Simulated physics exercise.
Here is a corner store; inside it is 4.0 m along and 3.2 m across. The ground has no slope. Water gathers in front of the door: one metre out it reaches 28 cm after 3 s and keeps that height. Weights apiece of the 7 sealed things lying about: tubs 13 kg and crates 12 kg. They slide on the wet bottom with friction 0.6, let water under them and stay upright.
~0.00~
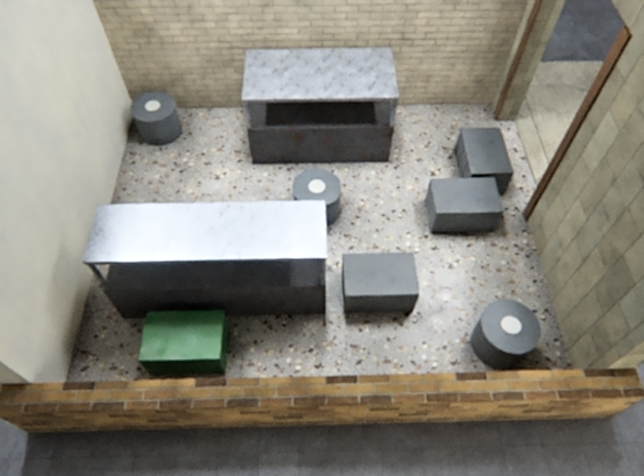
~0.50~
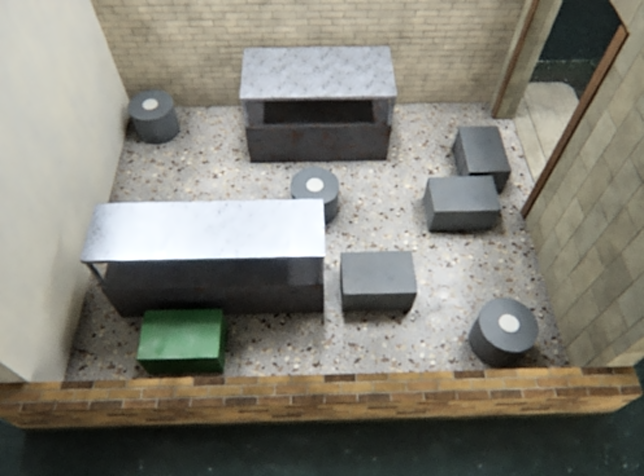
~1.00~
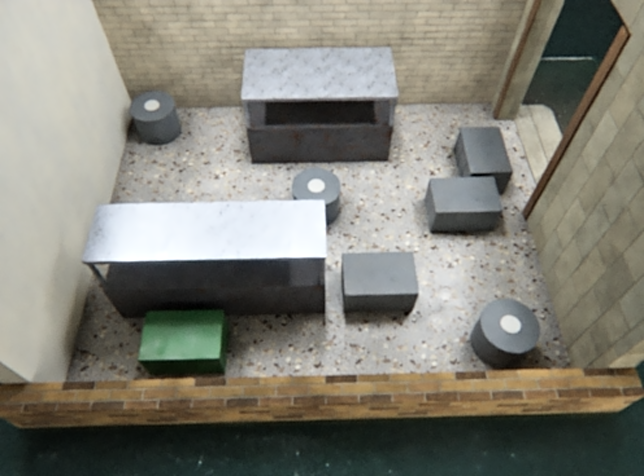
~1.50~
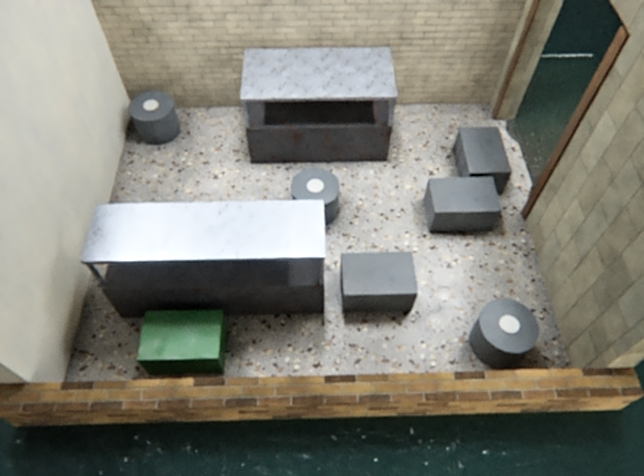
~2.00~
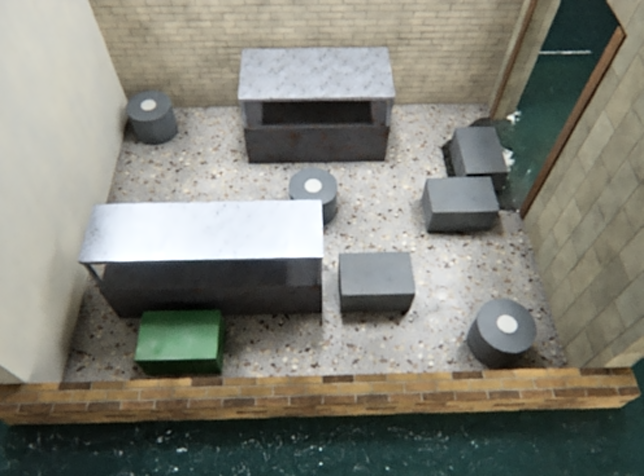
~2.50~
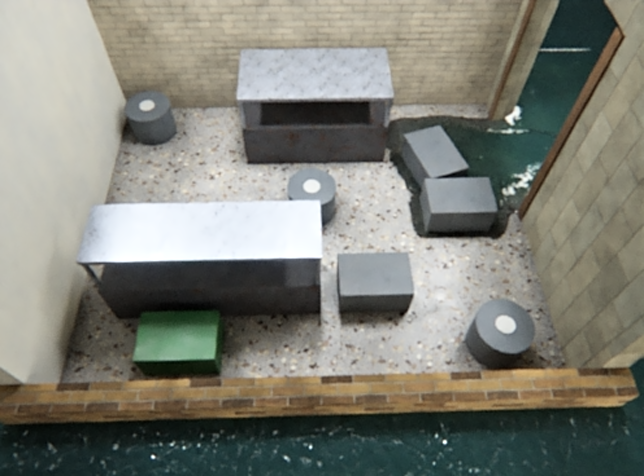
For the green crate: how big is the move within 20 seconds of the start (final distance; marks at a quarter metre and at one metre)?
Green crate ends far away.
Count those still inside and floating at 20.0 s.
I count 7.
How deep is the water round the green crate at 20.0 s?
About 30 cm.
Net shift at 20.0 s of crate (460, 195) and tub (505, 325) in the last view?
In turn: 60 cm, 80 cm.
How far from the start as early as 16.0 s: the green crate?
Roughly 80 cm by then.
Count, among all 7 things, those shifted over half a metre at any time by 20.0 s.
7 of them.
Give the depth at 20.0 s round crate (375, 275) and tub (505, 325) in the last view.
About 24 and 28 cm.
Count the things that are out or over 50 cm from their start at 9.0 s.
By then 5.
After 4.0 s the green crate is near (177, 335), 0.0 m from its start, aground; 1 afloat.
After 9.0 s the green crate is near (125, 314), 0.4 m from its start, afloat; 7 afloat.
After 16.0 s the green crate is near (278, 331), 0.8 m from its start, afloat; 7 afloat.
After 20.0 s the green crate is near (419, 336), 1.8 m from its start, afloat; 7 afloat.
